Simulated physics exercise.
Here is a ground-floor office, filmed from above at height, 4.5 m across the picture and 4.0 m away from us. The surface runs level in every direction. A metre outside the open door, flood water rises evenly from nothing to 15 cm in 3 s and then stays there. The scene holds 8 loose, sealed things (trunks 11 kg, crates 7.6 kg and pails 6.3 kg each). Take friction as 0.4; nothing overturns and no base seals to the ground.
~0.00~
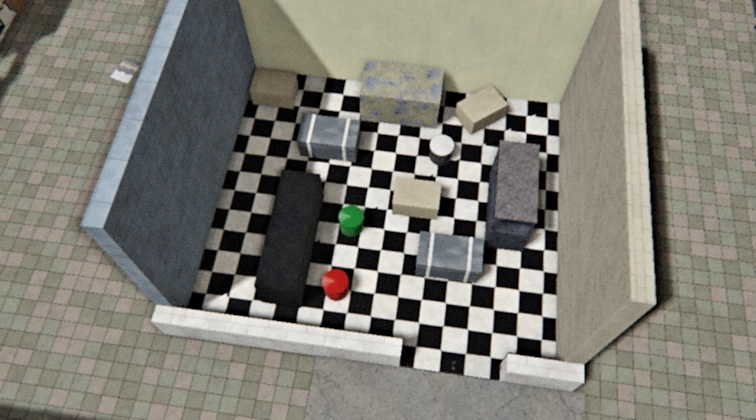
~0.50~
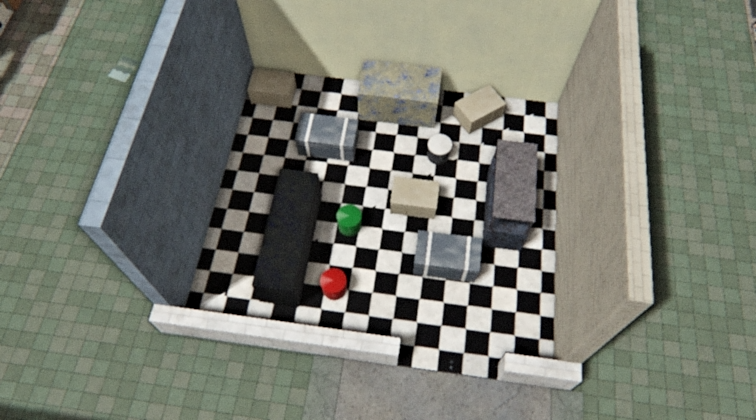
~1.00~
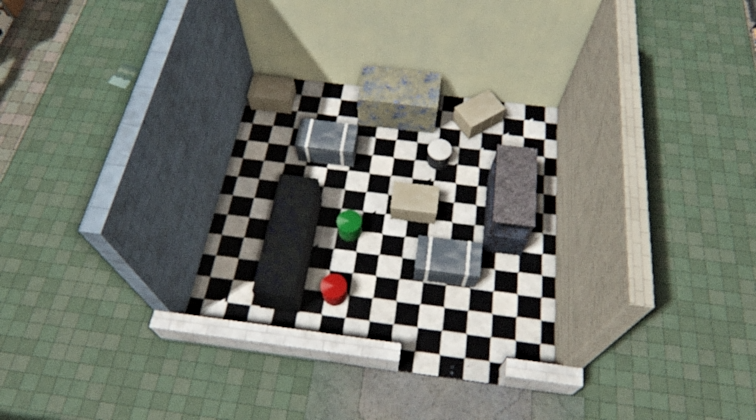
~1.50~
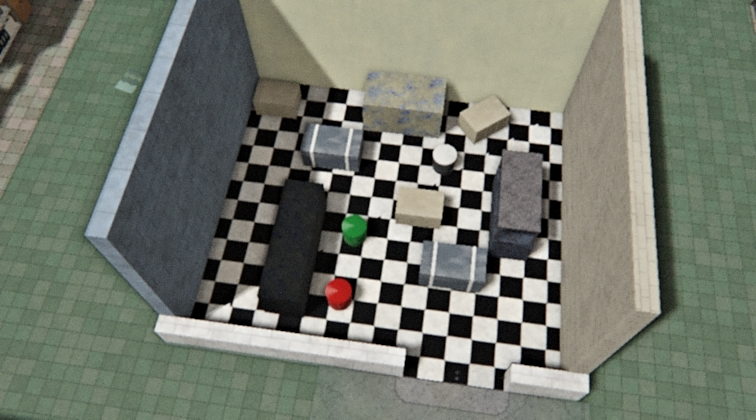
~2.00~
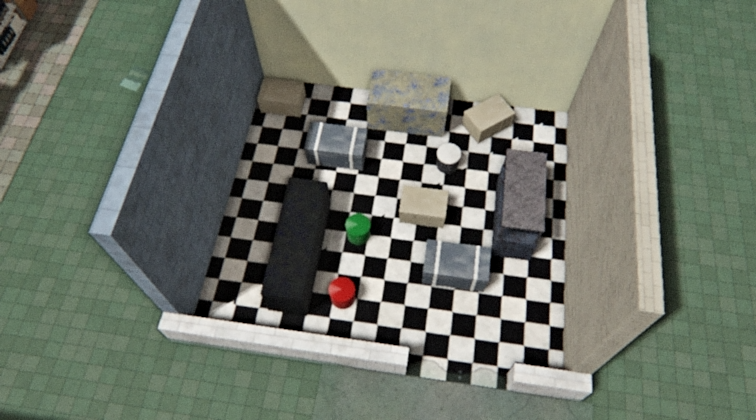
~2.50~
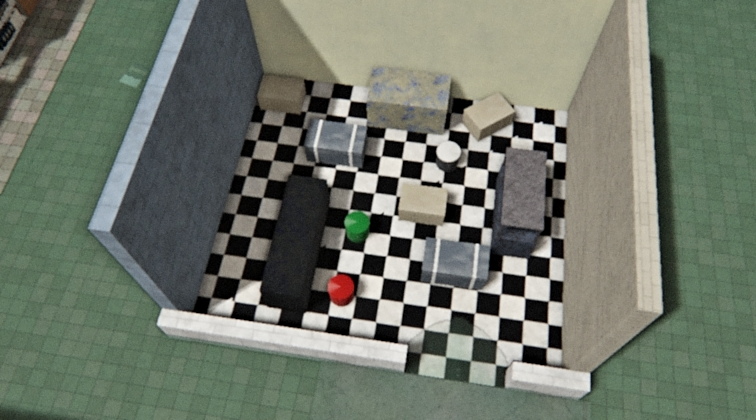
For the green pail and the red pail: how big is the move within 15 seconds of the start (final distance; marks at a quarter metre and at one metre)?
Looking at where they end up, the green pail keeps its spot while the red pail keeps its spot.
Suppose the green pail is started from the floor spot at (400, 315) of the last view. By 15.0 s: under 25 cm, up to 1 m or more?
What happens is it remains nearly in place.
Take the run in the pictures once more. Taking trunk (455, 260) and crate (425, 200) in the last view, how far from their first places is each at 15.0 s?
Shifts: 150 cm / 250 cm.
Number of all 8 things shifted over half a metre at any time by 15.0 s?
Tally: 5.
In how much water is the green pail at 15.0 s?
5 cm or so.
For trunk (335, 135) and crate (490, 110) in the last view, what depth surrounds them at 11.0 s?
Some 6 cm at the first, some 8 cm at the second.
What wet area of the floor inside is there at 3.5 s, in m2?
About 2.0 m2.
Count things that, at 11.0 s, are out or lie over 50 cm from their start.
Count then: 4.
After 3.5 s the green pail is near (357, 222), 0.0 m from its start, aground; the red pail is near (341, 287), 0.0 m from its start, aground; 0 afloat.
After 6.8 s the green pail is near (357, 222), 0.0 m from its start, aground; the red pail is near (341, 287), 0.0 m from its start, aground; 2 afloat.
After 11.0 s the green pail is near (357, 222), 0.0 m from its start, aground; the red pail is near (341, 287), 0.0 m from its start, aground; 6 afloat.
After 15.0 s the green pail is near (357, 222), 0.0 m from its start, aground; the red pail is near (341, 287), 0.0 m from its start, aground; 6 afloat.
